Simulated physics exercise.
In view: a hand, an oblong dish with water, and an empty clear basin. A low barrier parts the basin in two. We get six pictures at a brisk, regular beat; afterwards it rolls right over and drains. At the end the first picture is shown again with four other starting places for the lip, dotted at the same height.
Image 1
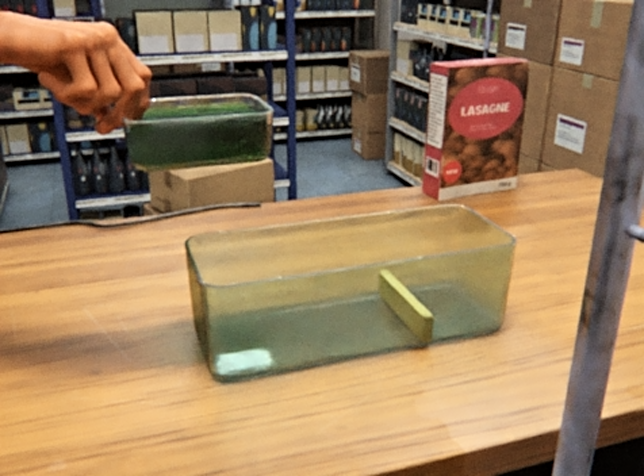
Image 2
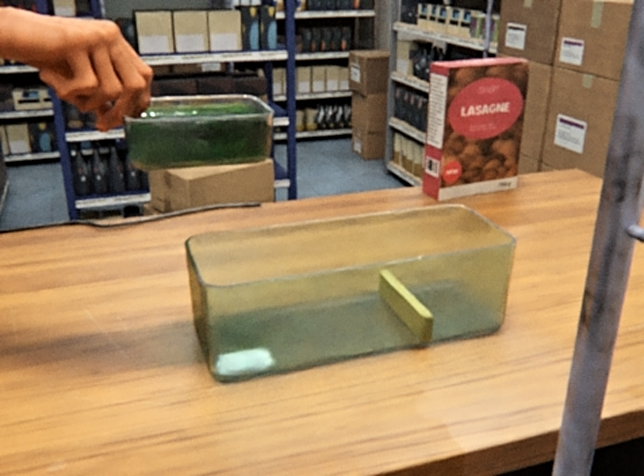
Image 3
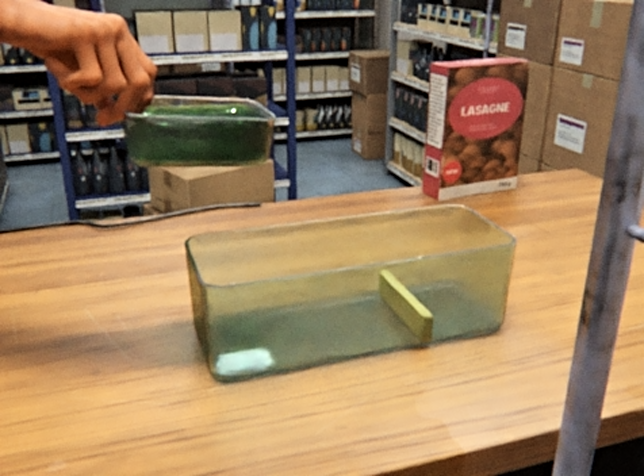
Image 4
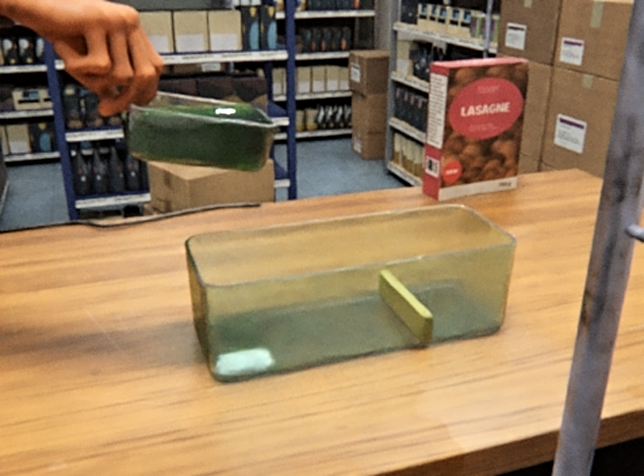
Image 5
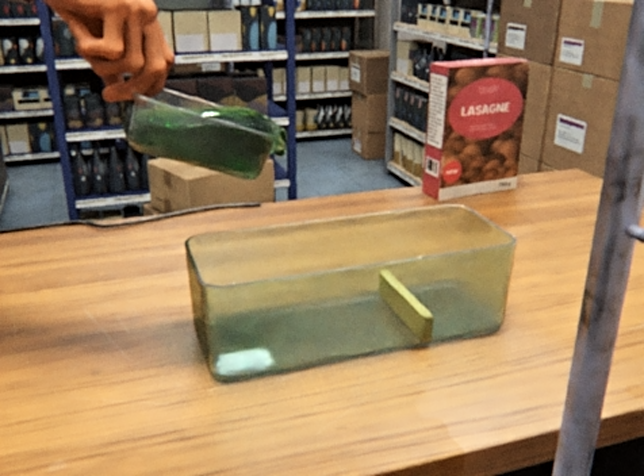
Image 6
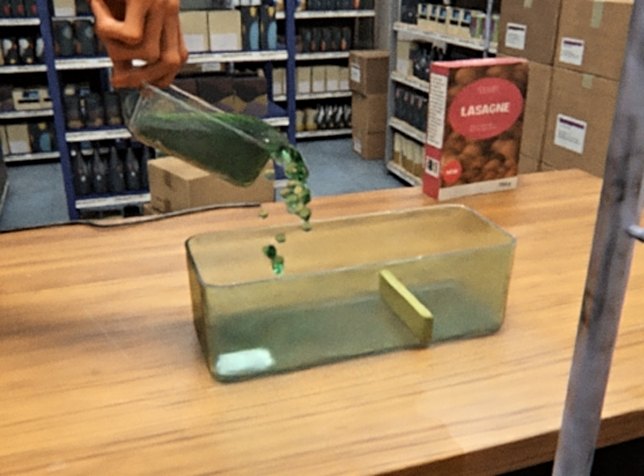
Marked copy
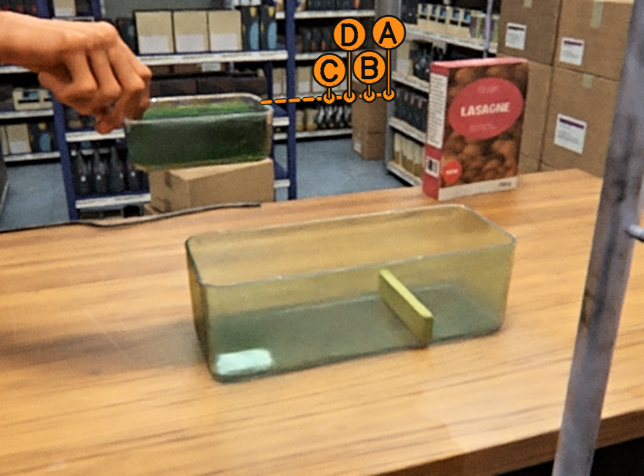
In this clip, a hand holds an oblong dish of green liquid above a clear basin with a low yellow barrier on a wooden table, then tilts it rightward, and the liquid pours over the lip in a broken stream.
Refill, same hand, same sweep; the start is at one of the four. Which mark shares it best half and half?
D.
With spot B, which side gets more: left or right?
The right one.
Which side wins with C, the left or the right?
The left side.
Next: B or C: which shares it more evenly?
B.
On the marked copy, A at (388, 94); B at (369, 95); C at (329, 98); D at (349, 96).
With A, about 27 % ends left of the wall and 72 % right of it.
With B, about 34 % ends left of the wall and 65 % right of it.
With C, about 92 % ends left of the wall and 7 % right of it.
With D, about 53 % ends left of the wall and 46 % right of it.
